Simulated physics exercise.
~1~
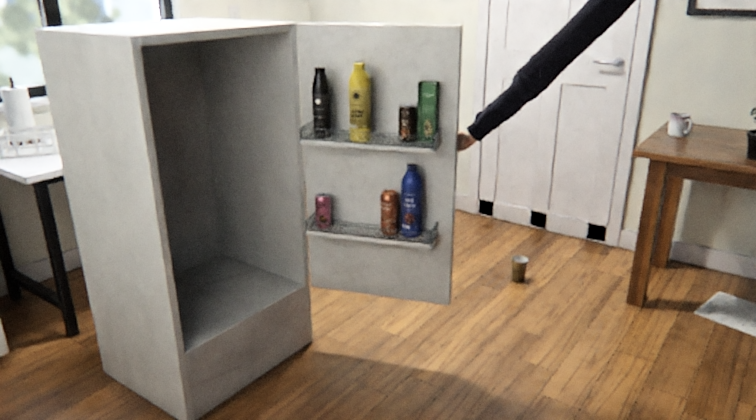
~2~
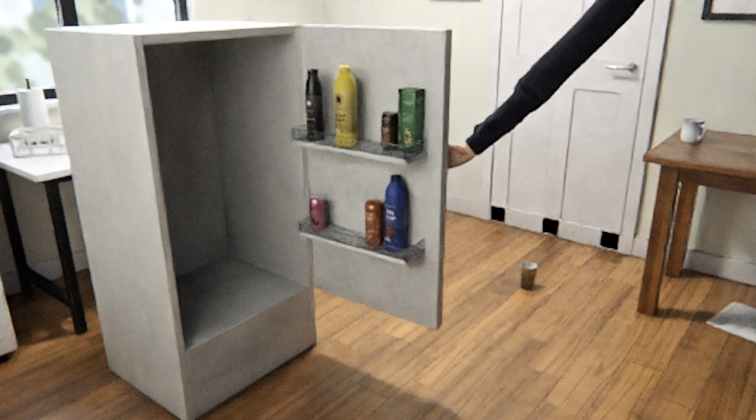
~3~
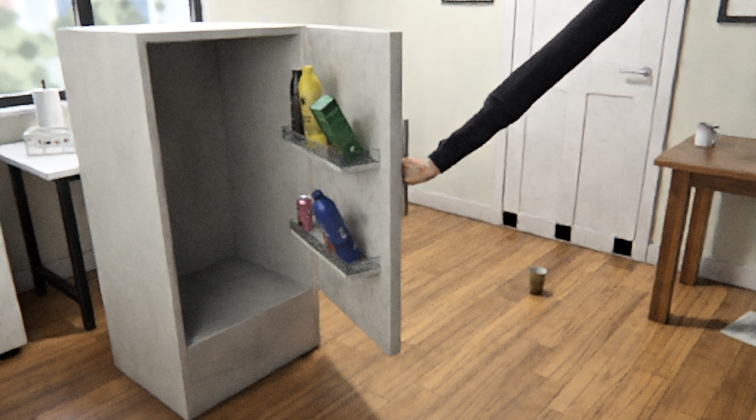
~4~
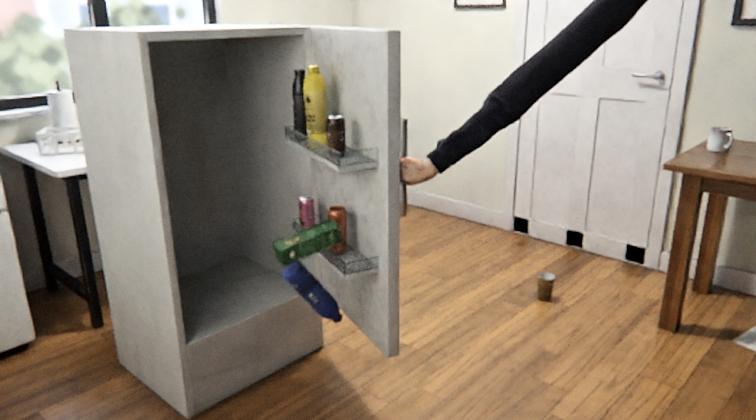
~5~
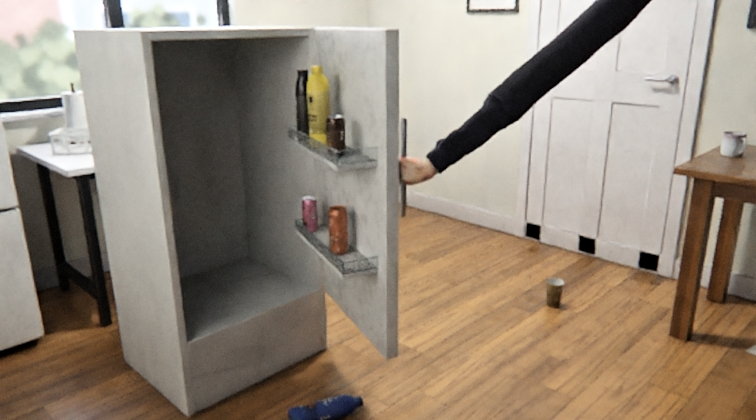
Cooler door swinging partway shut and stopping in a hand's grip, tipping a green carton and blue bottle off its racks, the bottle ending on the floor.
